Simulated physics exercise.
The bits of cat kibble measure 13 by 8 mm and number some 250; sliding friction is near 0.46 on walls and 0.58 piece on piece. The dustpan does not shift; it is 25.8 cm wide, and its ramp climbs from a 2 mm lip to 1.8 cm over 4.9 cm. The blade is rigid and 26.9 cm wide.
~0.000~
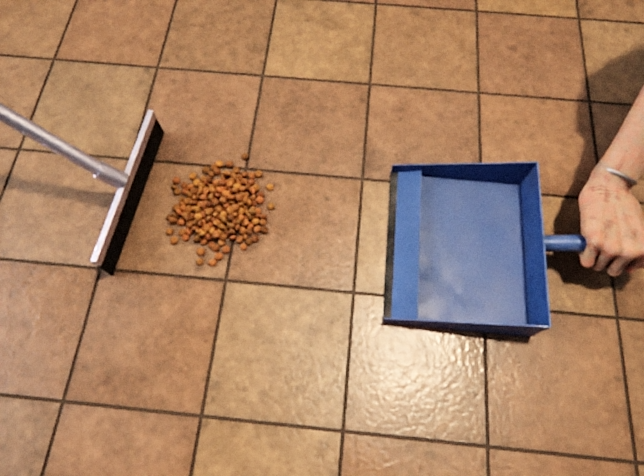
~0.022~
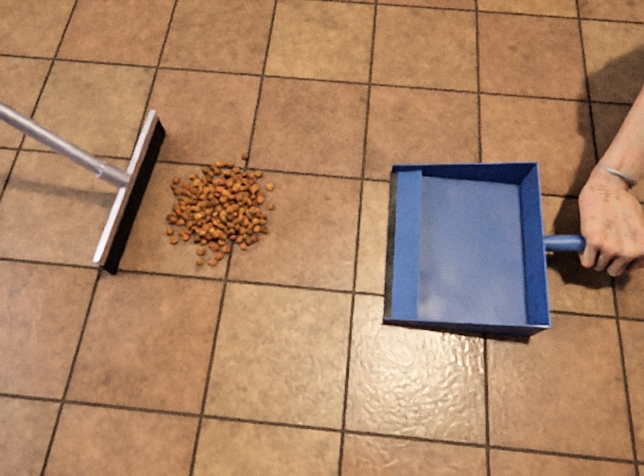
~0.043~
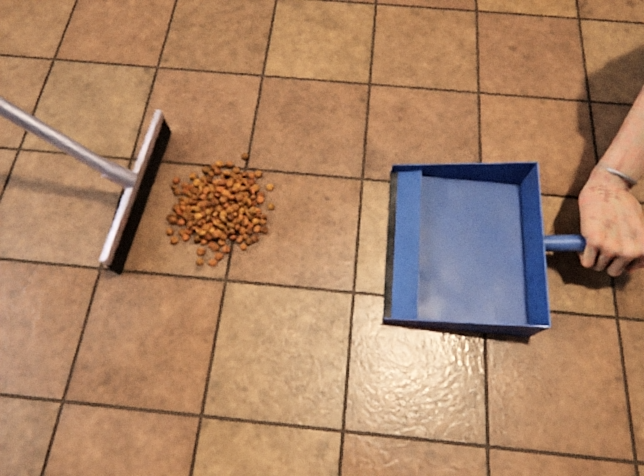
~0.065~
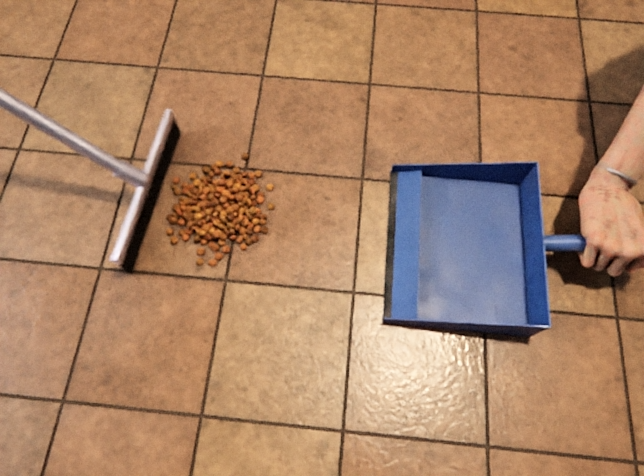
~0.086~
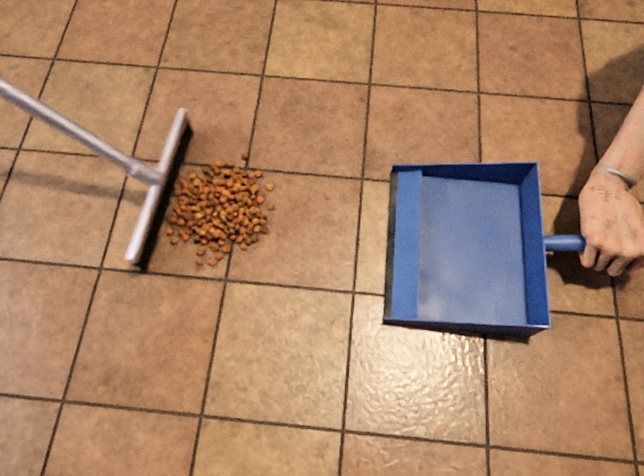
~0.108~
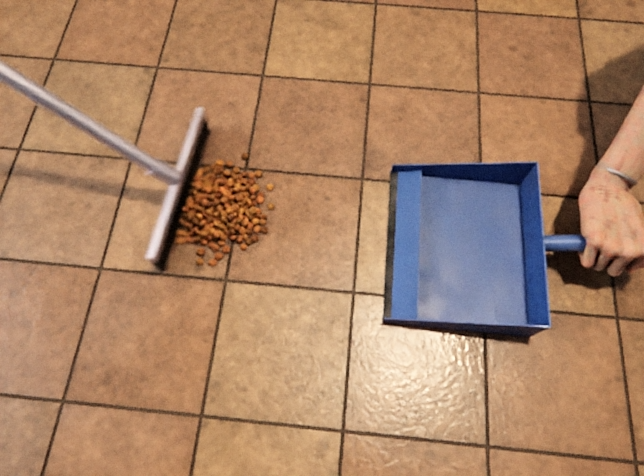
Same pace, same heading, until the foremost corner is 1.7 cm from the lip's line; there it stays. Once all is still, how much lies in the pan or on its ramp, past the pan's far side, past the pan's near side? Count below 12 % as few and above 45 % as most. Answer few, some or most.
Pan most, far side some, near side few.
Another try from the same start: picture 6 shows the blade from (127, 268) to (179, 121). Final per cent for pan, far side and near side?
Pan 55, far 5, near 0.
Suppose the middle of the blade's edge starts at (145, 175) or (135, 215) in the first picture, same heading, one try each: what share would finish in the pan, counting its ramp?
About 40 and 55 per cent.
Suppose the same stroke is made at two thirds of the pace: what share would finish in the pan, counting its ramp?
It would be near 40 per cent.
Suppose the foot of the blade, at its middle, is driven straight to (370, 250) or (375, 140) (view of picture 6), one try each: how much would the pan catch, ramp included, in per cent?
About 70 and 25 per cent.
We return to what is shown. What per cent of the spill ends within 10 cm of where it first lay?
Roughly 0 per cent.
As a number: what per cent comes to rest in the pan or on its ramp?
About 50 per cent.
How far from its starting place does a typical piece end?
Some 32 cm.
After 0.23 s, middle of the blade 17 cm from the lip; 0 % over the lip, far side 5 %, near side 0 %.
After 0.31 s, middle of the blade 6 cm from the lip; 0 % over the lip, far side 10 %, near side 0 %.
After 0.53 s, middle of the blade 3 cm from the lip; 50 % over the lip, far side 15 %, near side 5 %.
At rest (1.3 s), pan 50 %, far side 15 %, near side 5 %, in front of the lip or behind the blade 30 %.
